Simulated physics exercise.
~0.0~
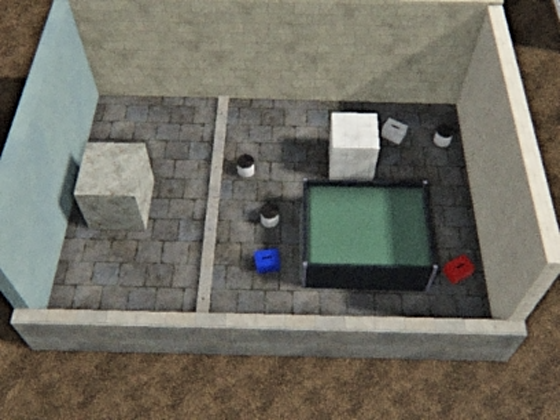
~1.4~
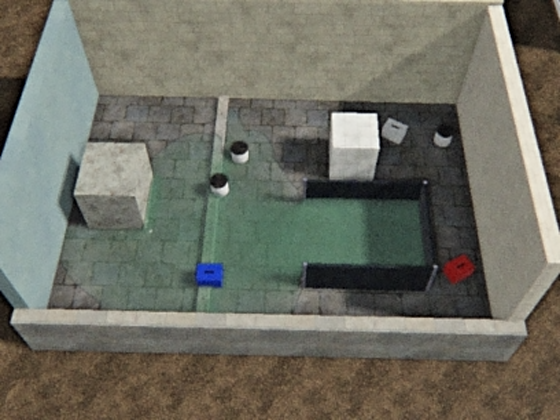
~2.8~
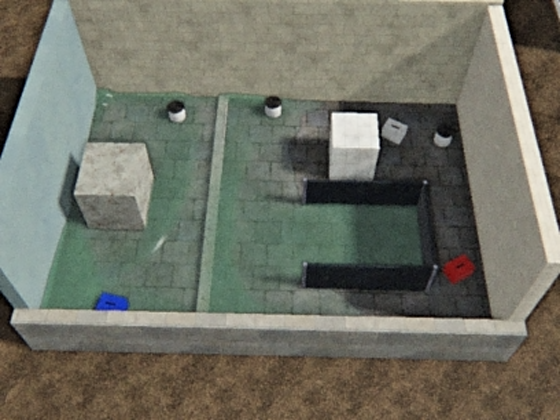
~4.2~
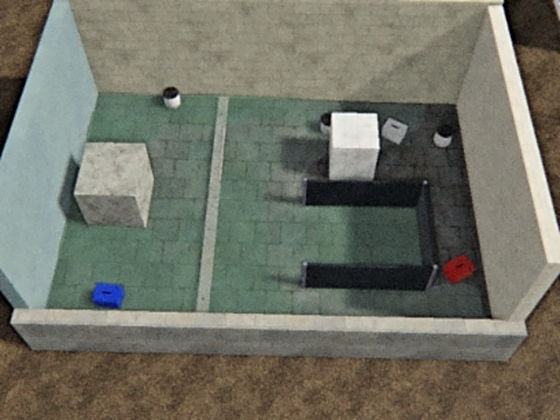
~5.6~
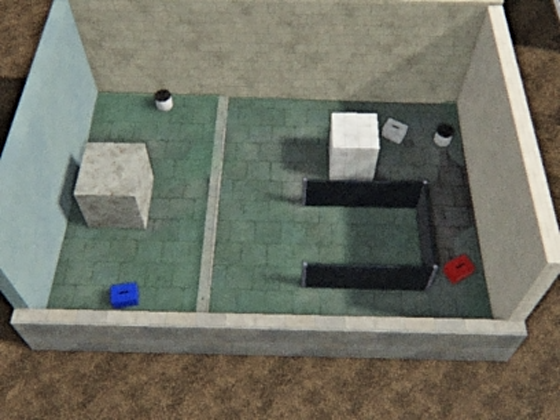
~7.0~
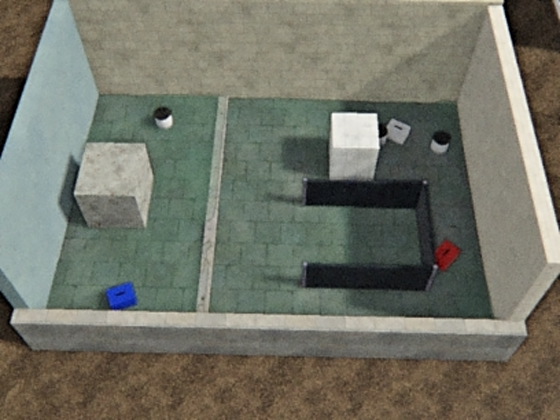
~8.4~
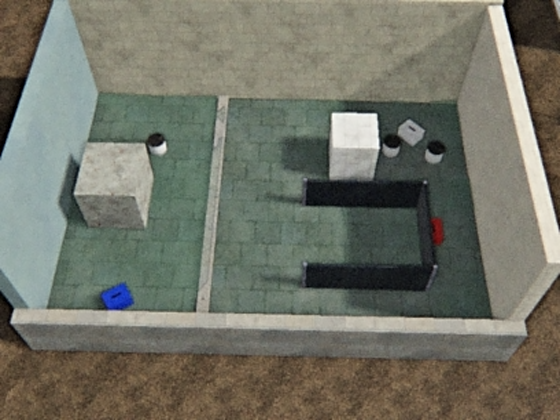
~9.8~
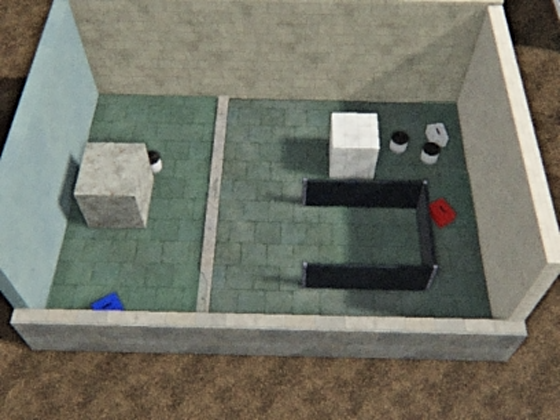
The footage shows a walled pad where one side of a tank gives way and greenish water spreads left across a kerb, carrying a blue tote and a pail over it, while another pail drifts back right behind a white block; finally the red tote and remaining items shift slightly.
